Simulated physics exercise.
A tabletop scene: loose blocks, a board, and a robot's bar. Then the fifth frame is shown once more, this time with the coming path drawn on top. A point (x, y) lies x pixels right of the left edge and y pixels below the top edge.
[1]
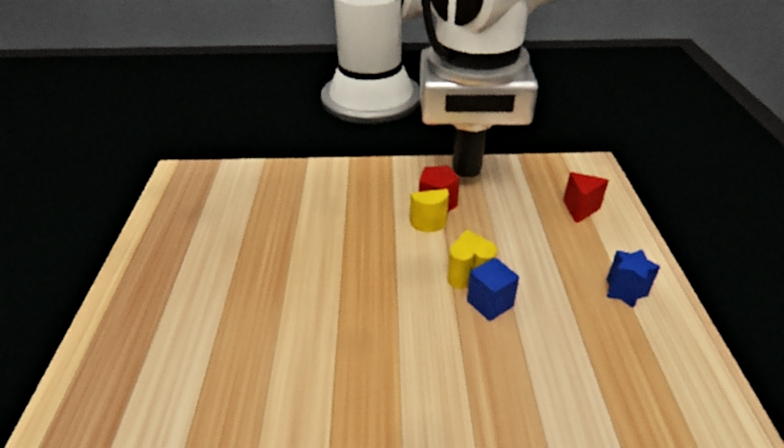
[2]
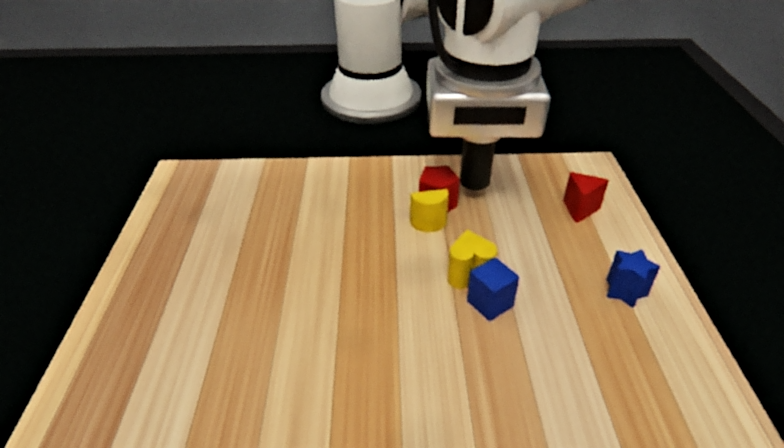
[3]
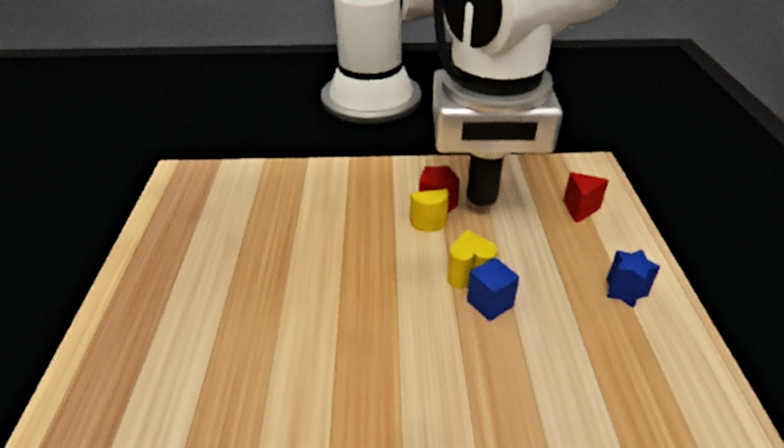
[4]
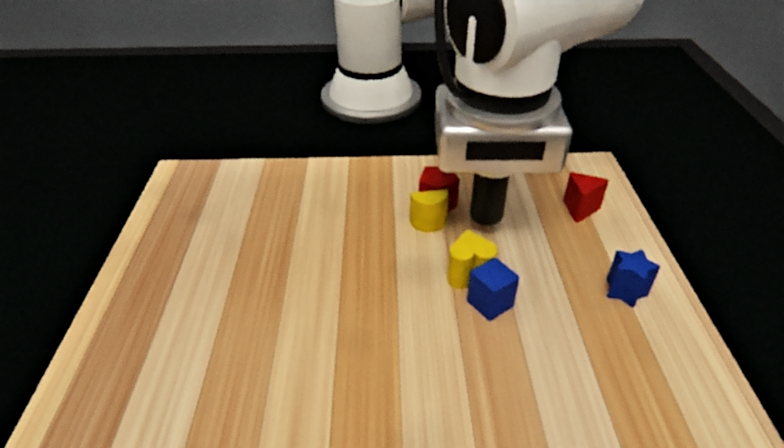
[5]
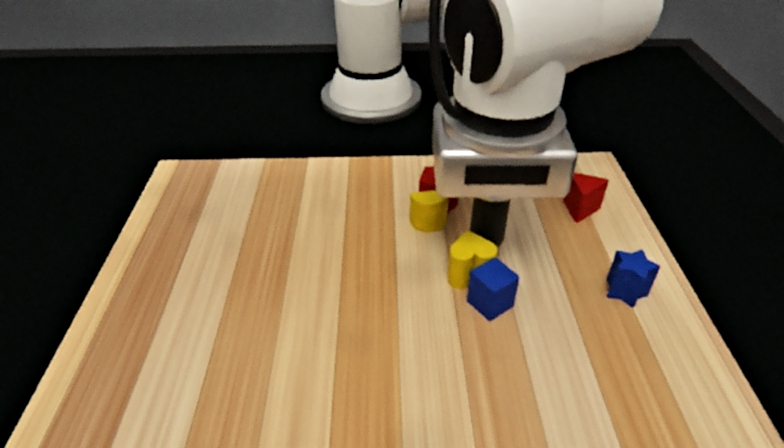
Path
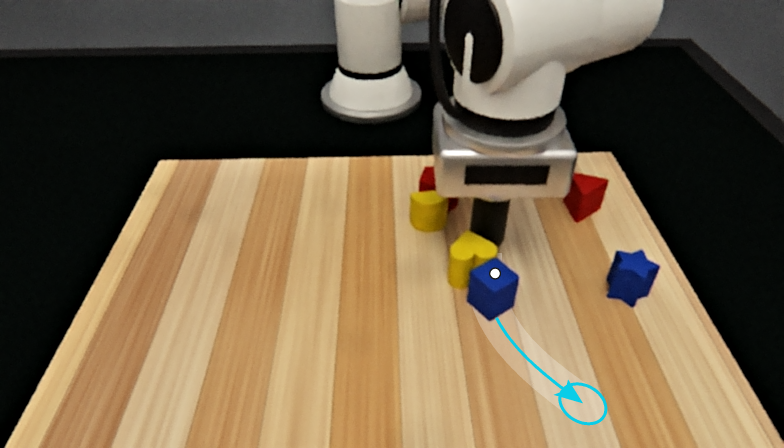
A white robot arm with a dark bar reaches over the far edge of a striped wooden tabletop, seen from the front and slightly above against black surroundings. Two red blocks, a yellow half-round block, a yellow heart-shaped block, a blue cube and a blue star-shaped block sit centre to right. The arm moves the bar toward the viewer and slightly right, nearing the heart, while the blocks and camera stay still.
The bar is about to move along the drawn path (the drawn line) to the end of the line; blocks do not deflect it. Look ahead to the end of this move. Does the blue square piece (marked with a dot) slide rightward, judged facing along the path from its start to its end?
Yes, that is what happens.
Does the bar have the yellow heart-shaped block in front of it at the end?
No, that is not what happens.
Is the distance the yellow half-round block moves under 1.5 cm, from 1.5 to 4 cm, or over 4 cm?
The answer here is less than 1.5 cm.
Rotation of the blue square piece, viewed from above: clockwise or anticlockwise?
If we look at it from overhead, the blue square piece pivots clockwise.
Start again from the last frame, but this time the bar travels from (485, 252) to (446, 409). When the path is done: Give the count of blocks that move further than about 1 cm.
The push moves two blocks more than 1 cm.
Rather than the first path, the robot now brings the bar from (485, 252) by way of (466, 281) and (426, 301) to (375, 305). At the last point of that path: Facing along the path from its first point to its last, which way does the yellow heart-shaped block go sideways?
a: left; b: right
Option a.
Path on the board, from (485, 252) via (489, 298) and (520, 351), ending at (583, 403); the dot is on the blue square piece.
The first path, step by step. One third of the way, bar at (491, 286); yellow heart-shaped block at (455, 270), turned 40° clockwise; blue square piece at (505, 302), turned 15° anticlockwise.
Two thirds of the way, bar at (524, 339); yellow heart-shaped block at (455, 270), turned 40° clockwise; blue square piece at (526, 360), turned 15° clockwise.
At the end, bar at (587, 391); yellow half-round block in place; yellow heart-shaped block at (455, 270), turned 40° clockwise; blue square piece at (536, 379), turned 75° clockwise.
